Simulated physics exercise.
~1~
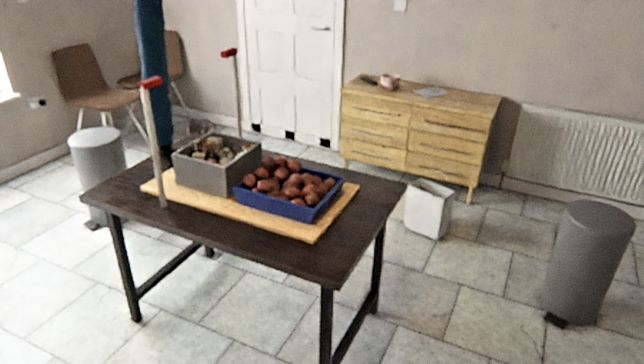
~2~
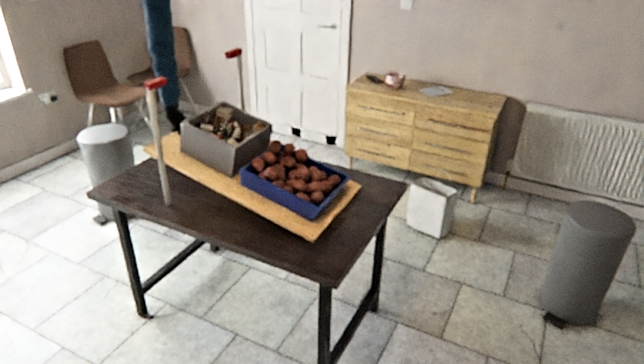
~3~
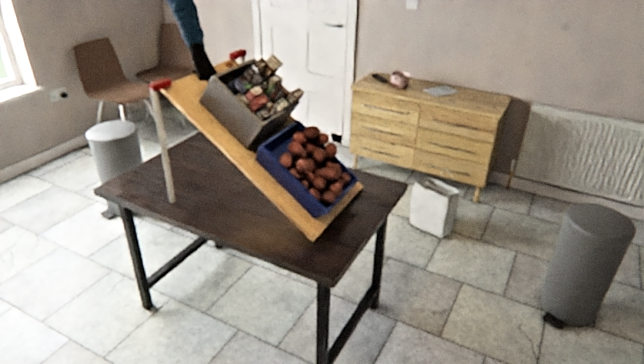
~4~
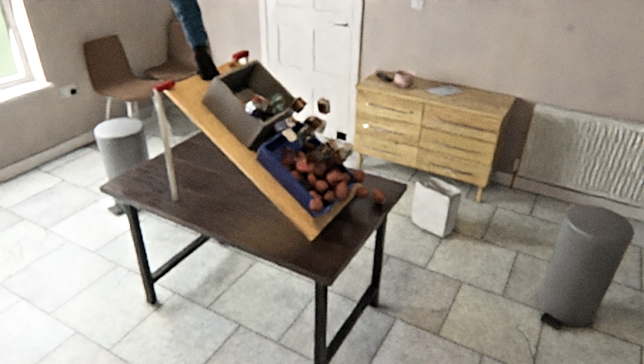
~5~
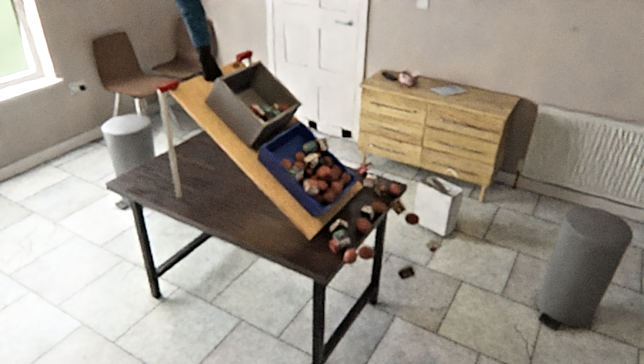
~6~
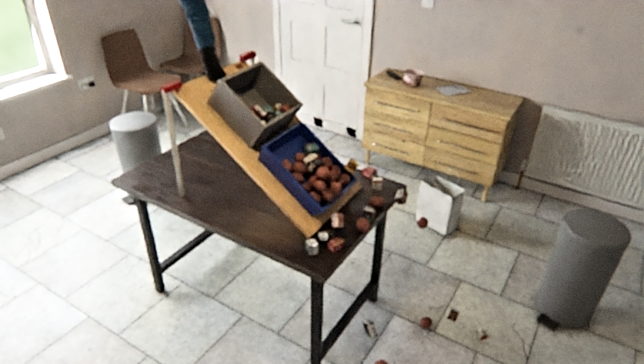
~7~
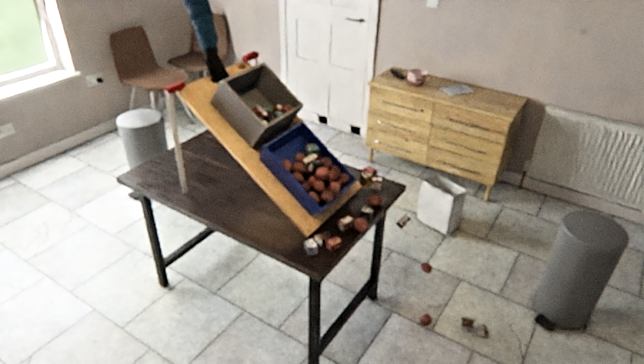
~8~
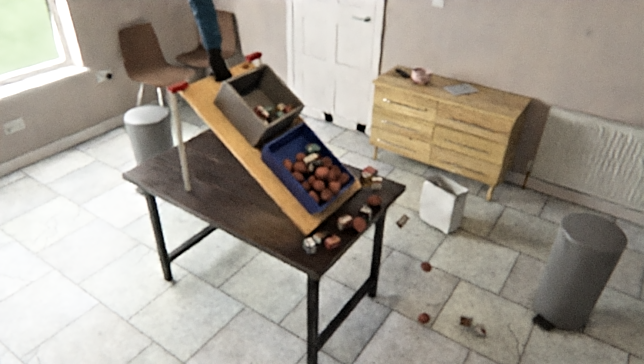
A blue-sleeved arm with a dark glove reaches in at the back left corner of a dark wooden table, seen from above in a pale-tiled room with a wooden dresser and grey bins. On the table lies a light board carrying a grey tote of small cartons and, to its right, a blue tote of red potatoes. The hand yanks the board's left end up into a steep slope against red-topped stops. Cartons spill over the blue tote, and potatoes tumble off with them onto table and floor. The board stays tilted, both totes partly full, the spilled pieces lying still.
